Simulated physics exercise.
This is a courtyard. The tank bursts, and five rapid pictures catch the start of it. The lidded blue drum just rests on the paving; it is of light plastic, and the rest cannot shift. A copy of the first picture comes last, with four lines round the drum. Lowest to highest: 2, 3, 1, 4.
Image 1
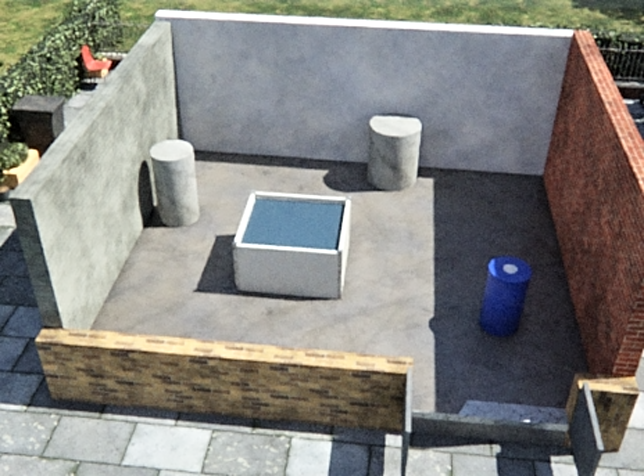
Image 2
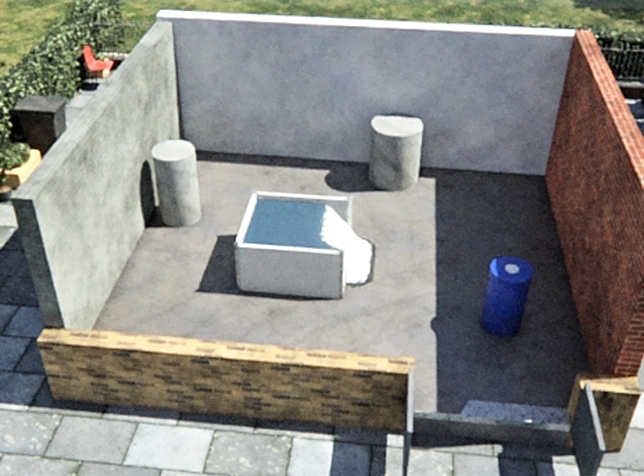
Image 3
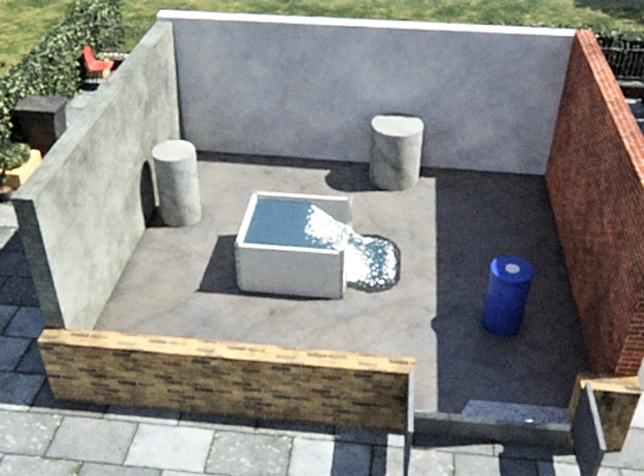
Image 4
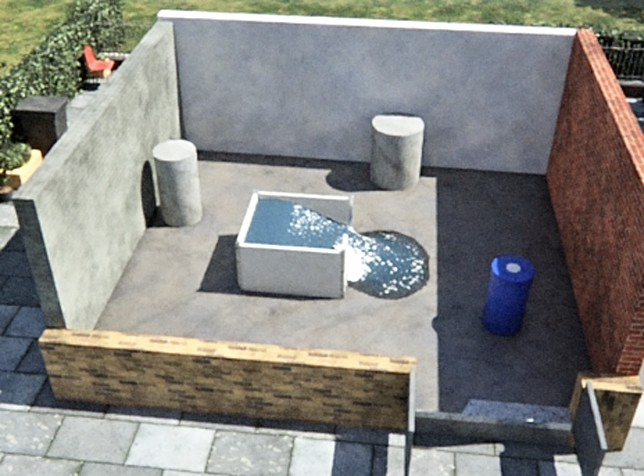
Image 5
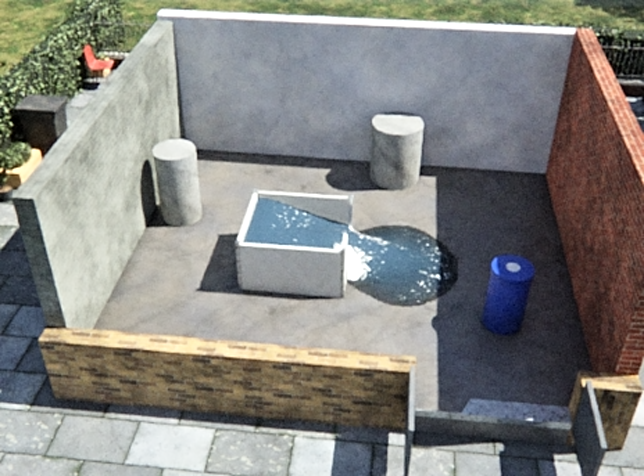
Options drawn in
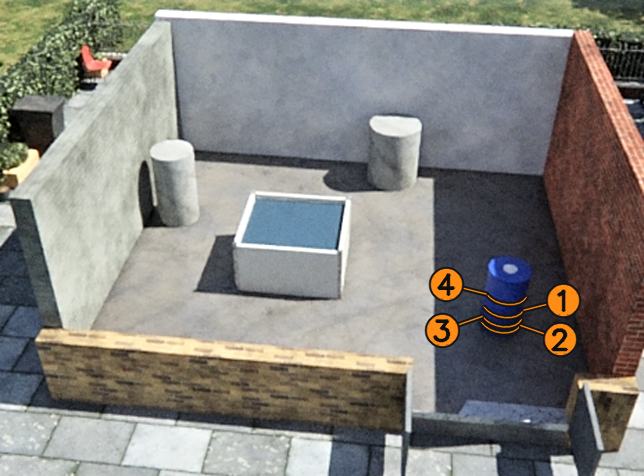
In a walled courtyard, water pours from a pale tank's right side and spreads across the ground.
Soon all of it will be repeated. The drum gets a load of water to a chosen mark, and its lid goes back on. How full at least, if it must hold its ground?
3 will do.
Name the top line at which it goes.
Here it is line 2.
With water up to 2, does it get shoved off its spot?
Yes, it does.
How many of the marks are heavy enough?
Three of them.
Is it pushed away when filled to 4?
No, not at all.
In orange, 1 at (504, 317); 2 at (501, 332); 3 at (503, 326); 4 at (507, 304); from the bottom up 2, 3, 1, 4.
With 1, it does not move.
With 2, it is pushed about its own width away.
With 3, it does not move.
With 4, it does not move.
